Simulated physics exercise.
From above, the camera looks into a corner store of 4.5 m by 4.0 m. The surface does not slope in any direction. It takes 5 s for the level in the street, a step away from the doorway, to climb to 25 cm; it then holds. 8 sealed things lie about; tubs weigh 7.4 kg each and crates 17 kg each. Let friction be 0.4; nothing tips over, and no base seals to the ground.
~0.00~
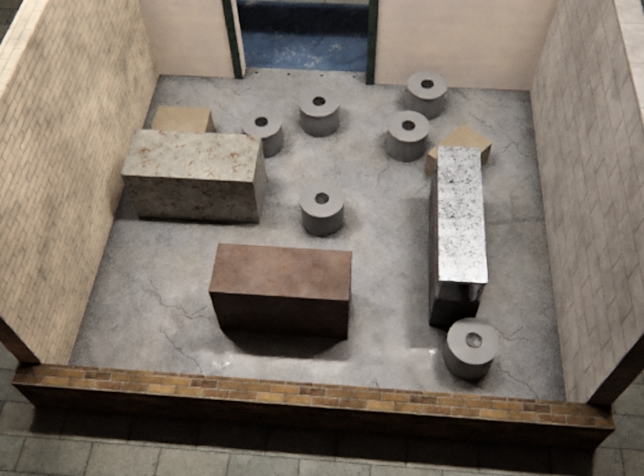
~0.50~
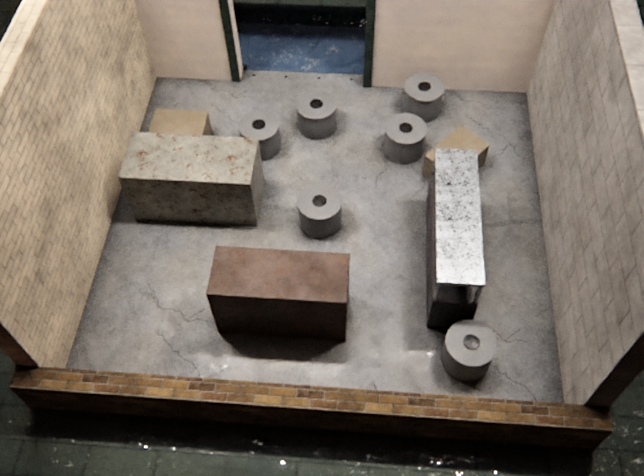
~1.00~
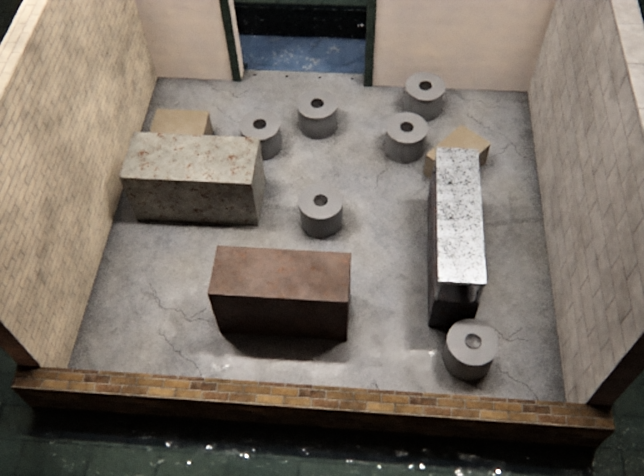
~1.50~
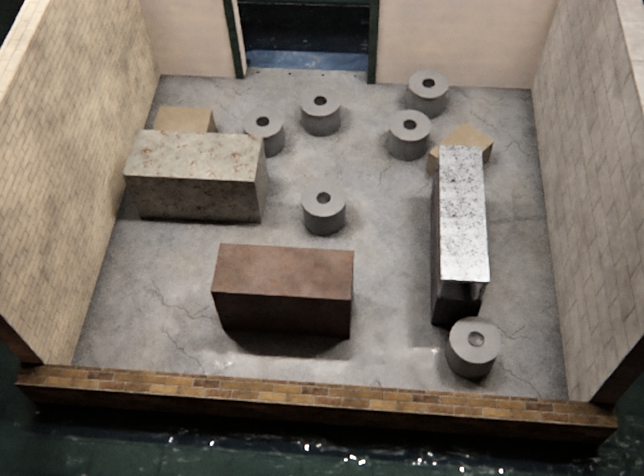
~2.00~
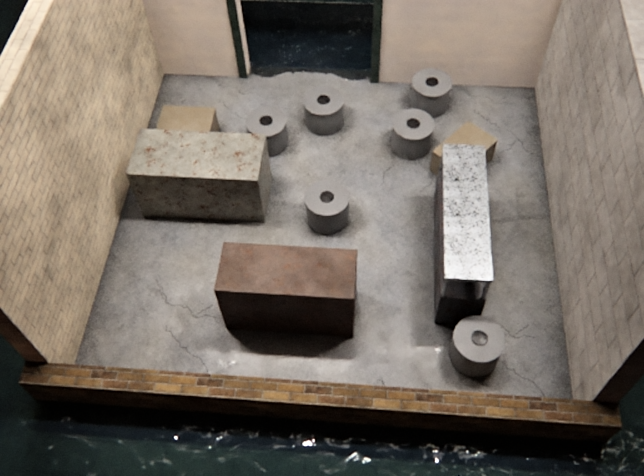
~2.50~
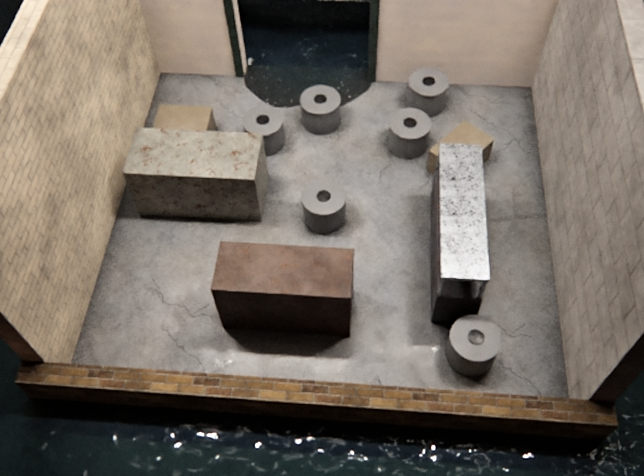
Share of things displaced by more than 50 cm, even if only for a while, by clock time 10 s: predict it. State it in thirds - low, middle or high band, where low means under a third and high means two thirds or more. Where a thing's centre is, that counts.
High band.
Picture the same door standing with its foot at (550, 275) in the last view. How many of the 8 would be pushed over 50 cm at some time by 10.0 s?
That gives 5 of them.
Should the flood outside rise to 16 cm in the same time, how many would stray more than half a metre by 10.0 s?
Result: 4.
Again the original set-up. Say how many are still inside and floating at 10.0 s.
4.
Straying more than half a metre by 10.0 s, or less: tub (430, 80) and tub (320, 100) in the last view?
First within it, then beyond it.
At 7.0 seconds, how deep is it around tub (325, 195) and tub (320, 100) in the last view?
10 and 10 cm.
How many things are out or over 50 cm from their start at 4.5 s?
I count 1 of them.
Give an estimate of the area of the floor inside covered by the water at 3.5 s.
Around 2.0 m2 of it.
After 3.5 s 0 of 8 are over 50 cm from their spots; 0 afloat.
After 4.5 s 1 of 8 are over 50 cm from their spots; 1 afloat.
After 7.0 s 4 of 8 are over 50 cm from their spots; 3 afloat.
After 10.0 s 6 of 8 are over 50 cm from their spots, and 6 have been at some point; 4 afloat.
